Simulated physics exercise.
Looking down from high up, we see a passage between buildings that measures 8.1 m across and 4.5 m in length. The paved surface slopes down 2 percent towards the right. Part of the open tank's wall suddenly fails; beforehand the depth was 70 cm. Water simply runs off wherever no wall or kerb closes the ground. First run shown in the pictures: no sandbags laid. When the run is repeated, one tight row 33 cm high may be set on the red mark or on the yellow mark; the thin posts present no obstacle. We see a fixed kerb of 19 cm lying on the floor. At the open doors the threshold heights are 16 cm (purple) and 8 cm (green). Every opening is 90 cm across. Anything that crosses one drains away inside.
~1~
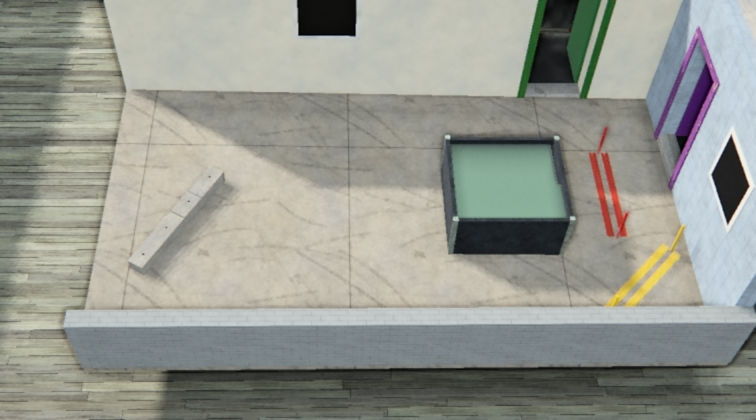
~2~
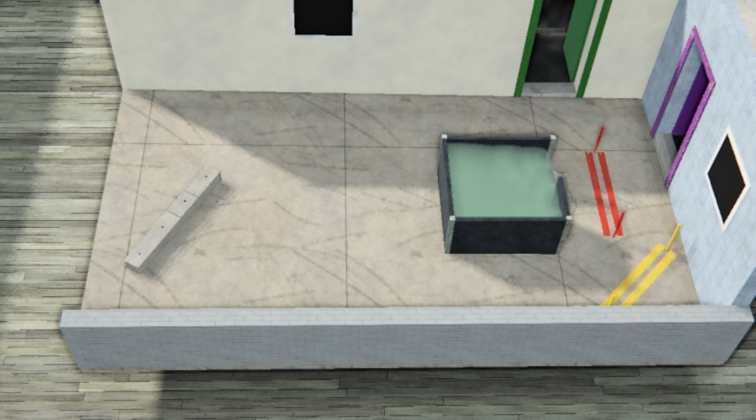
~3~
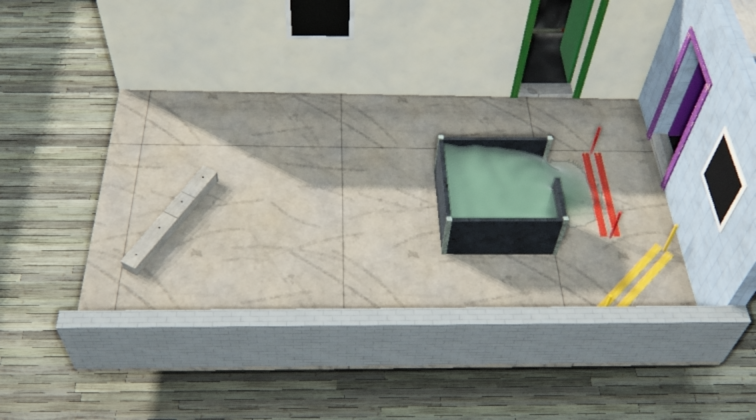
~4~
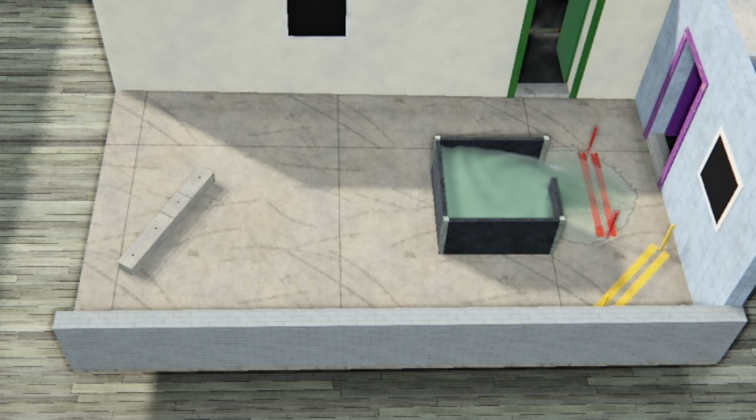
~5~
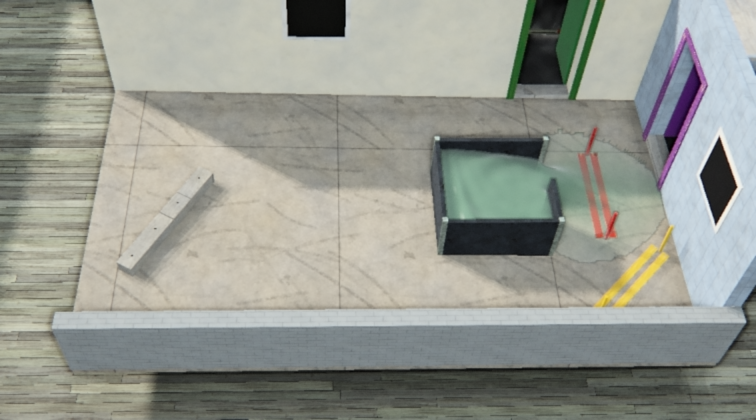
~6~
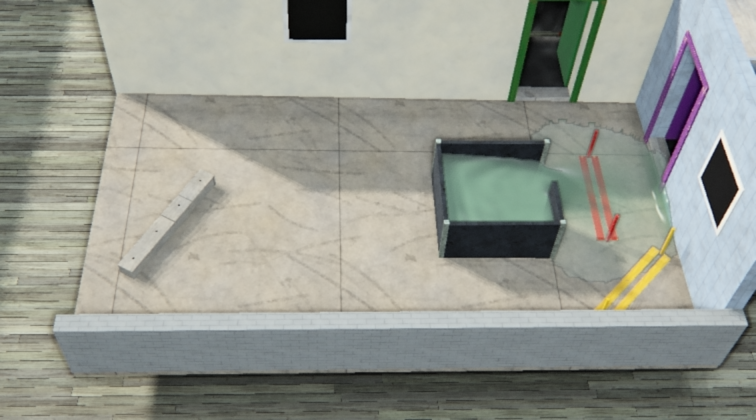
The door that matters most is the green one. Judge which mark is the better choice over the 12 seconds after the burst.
The better choice is yellow.
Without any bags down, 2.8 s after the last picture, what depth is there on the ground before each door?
Purple 20 cm, green 8 cm.
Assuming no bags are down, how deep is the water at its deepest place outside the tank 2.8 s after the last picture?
Max depth: Near 22 cm.
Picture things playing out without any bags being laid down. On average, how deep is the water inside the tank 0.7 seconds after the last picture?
Mean depth roughly 42 cm.
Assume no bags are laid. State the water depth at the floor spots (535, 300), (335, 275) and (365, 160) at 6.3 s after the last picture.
Depths in turn: Around 5 cm, 2 cm, 3 cm.
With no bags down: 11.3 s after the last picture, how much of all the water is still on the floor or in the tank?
Share: About 90 %.
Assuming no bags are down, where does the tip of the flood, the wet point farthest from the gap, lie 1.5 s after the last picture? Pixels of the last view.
Around pixel (691, 340).
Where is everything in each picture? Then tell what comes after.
The first frame shows the open tank at (507, 181) is whole and still, 70 cm deep.
In the second frame, the front is at a hidden place, 0.5 m from the gap at (548, 180); 0.2 m2 of floor is under water; 70 cm left at the back of the open tank.
In the third frame, the front is at (597, 199), 0.8 m from the gap at (545, 183); 0.7 m2 of floor is under water; 69 cm left at the back of the open tank.
In the fourth frame, the front is at (626, 187), 1.4 m from the gap at (541, 184); 1.7 m2 of floor is under water; 63 cm left at the back of the open tank.
In the fifth frame, the front is at (653, 176), 1.9 m from the gap at (540, 185); 3.1 m2 of floor is under water; 58 cm left at the back of the open tank.
In the sixth frame, the front is at (645, 146), 2.1 m from the gap at (542, 187); 4.0 m2 of floor is under water; 59 cm left at the back of the open tank.
Then, 0.7 s after the last picture water covers 15 % of the floor and is deepest (41 cm) near (627, 107) in the run without bags; in at the green door, 0 L with no bags, 23 L with the row on red, 0 L on yellow.
Then, 1.5 s after the last picture water covers 20 % of the floor and is deepest (31 cm) near (627, 107) in the run without bags; in at the green door, 0 L with no bags, 91 L with the row on red, 0 L on yellow.
Then, 2.8 s after the last picture water covers 40 % of the floor and is deepest (22 cm) near (627, 107) in the run without bags; in at the green door, 1 L with no bags, 169 L with the row on red, 0 L on yellow.
Then, 6.3 s after the last picture water covers 80 % of the floor and is deepest (12 cm) near (629, 116) in the run without bags; in at the green door, 2 L with no bags, 228 L with the row on red, 3 L on yellow.
Then, 11.3 s after the last picture water covers 85 % of the floor and is deepest (9 cm) near (648, 185) in the run without bags; in at the green door, 2 L with no bags, 234 L with the row on red, 3 L on yellow.
